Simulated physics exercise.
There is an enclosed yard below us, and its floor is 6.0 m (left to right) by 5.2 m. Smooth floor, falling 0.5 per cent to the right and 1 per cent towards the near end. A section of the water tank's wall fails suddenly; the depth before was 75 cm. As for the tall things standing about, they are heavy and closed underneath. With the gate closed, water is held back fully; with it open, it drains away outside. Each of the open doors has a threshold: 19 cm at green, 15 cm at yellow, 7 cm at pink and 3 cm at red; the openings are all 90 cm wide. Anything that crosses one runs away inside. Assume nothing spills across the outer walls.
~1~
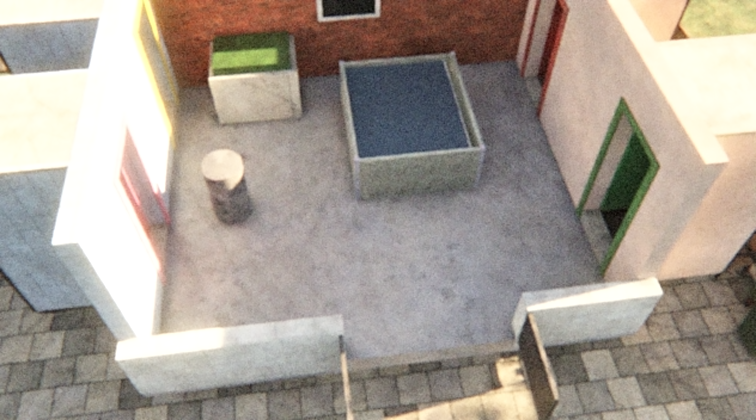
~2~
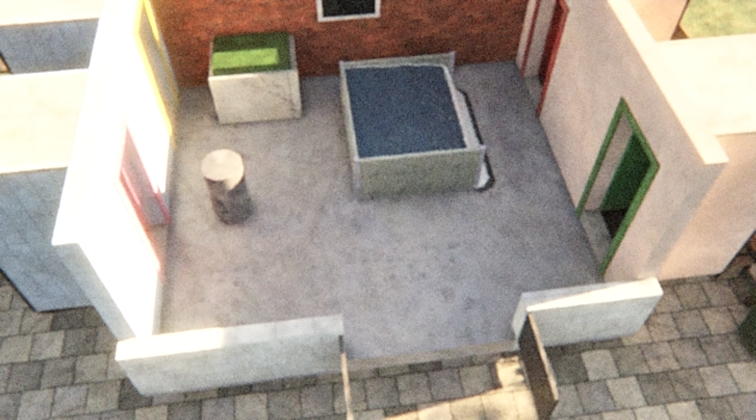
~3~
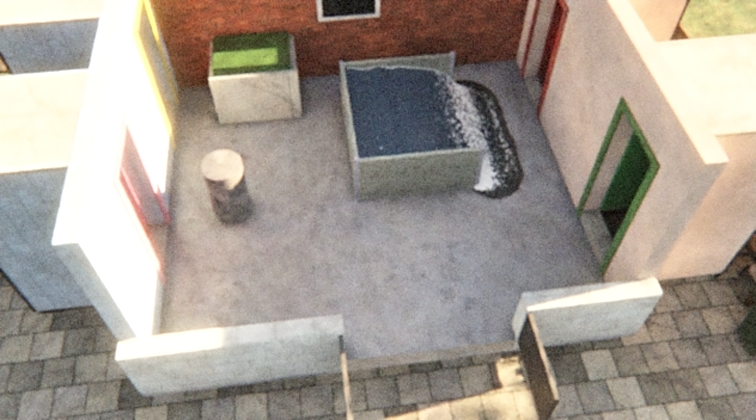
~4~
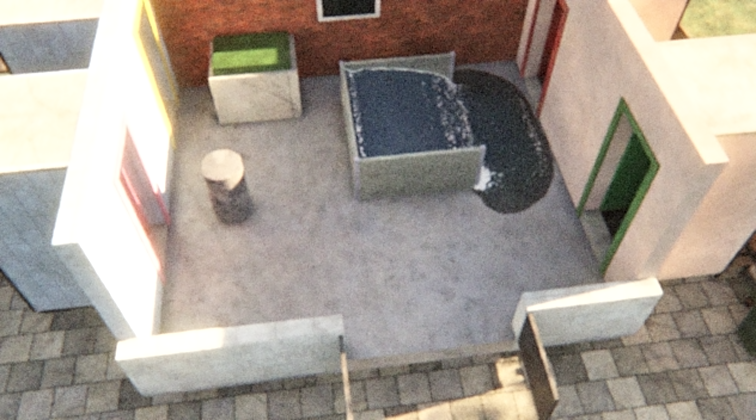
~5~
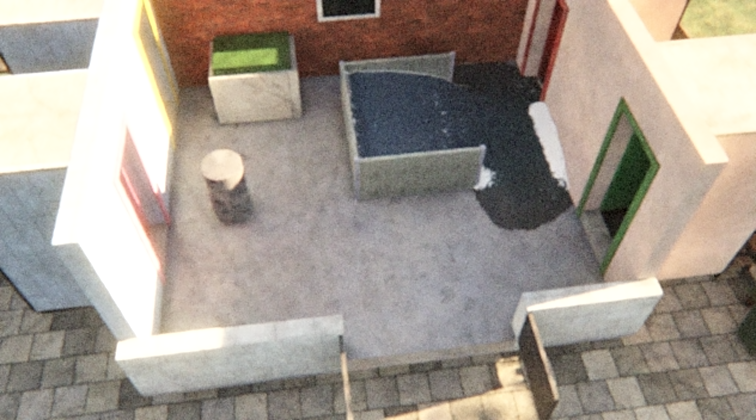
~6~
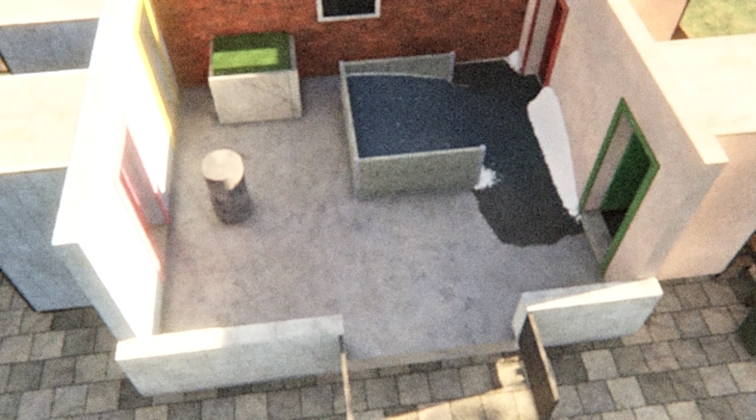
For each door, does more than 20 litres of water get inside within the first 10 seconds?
At the green door the limit will not be crossed. At the yellow door the limit will not be crossed. At the pink door the limit will not be crossed. At the red door the limit will be crossed.
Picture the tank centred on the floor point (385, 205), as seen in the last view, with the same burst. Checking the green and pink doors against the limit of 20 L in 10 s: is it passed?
Lab note: Green door limit exceeded; pink door limit not exceeded.
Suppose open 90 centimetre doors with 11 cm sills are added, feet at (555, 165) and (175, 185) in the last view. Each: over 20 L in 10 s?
Check, in order - fail / pass.
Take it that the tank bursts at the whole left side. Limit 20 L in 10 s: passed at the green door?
Then the green door ends up within bounds.
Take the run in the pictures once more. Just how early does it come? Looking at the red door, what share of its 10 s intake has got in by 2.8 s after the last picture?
Some 80 per cent by then.
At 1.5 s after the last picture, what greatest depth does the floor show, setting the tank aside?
I'd say near 43 centimetres.
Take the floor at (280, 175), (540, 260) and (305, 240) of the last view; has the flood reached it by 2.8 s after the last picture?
The first point is not yet hit, the second is awash and the third is not yet hit.
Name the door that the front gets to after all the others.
Yellow.
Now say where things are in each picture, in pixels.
The water tank at (408, 107) is whole and still, 75 cm deep, in the first frame.
The front is at a hidden place, 1.1 m from the gap at (461, 126); 0.4 m2 of floor is under water; 75 cm left at the back of the water tank, in the second frame.
Water pours out at (461, 127) and has run 1.3 m, to (468, 84); typically 13 cm deep outside, 74 cm at the water tank's back, in the third frame.
Water pours out at (460, 128) and has run 1.6 m, to (486, 75); typically 11 cm deep outside, 66 cm at the water tank's back, in the fourth frame.
The front is at (518, 70), 2.0 m from the gap at (460, 129); 4.6 m2 of floor is under water; 64 cm left at the back of the water tank, in the fifth frame.
Water pours out at (460, 129) and has run 2.4 m, to (581, 227); typically 12 cm deep outside, 61 cm at the water tank's back, in the sixth frame.
Then, 0.7 s after the last picture water covers 25 % of the floor and is deepest (52 cm) near (533, 137); green door 17 cm at the sill, 0 L in, yellow door not reached, pink door not reached, red door 37 cm at the sill, 223 L in.
Then, 1.5 s after the last picture water covers 35 % of the floor and is deepest (43 cm) near (609, 299); green door 16 cm at the sill, 0 L in, yellow door not reached, pink door not reached, red door 28 cm at the sill, 435 L in.
Then, 2.8 s after the last picture water covers 55 % of the floor and is deepest (32 cm) near (305, 81); green door 14 cm at the sill, 1 L in, yellow door not reached, pink door not reached, red door 18 cm at the sill, 612 L in.
Then, 5.3 s after the last picture water covers 85 % of the floor and is deepest (13 cm) near (588, 313); green door 12 cm at the sill, 2 L in, yellow door not reached, pink door 8 cm at the sill, 0 L in, red door 8 cm at the sill, 719 L in.
Then, 9.3 s after the last picture water covers 95 % of the floor and is deepest (10 cm) near (588, 313); green door 8 cm at the sill, 2 L in, yellow door 3 cm at the sill, 0 L in, pink door 7 cm at the sill, 4 L in, red door 6 cm at the sill, 748 L in.
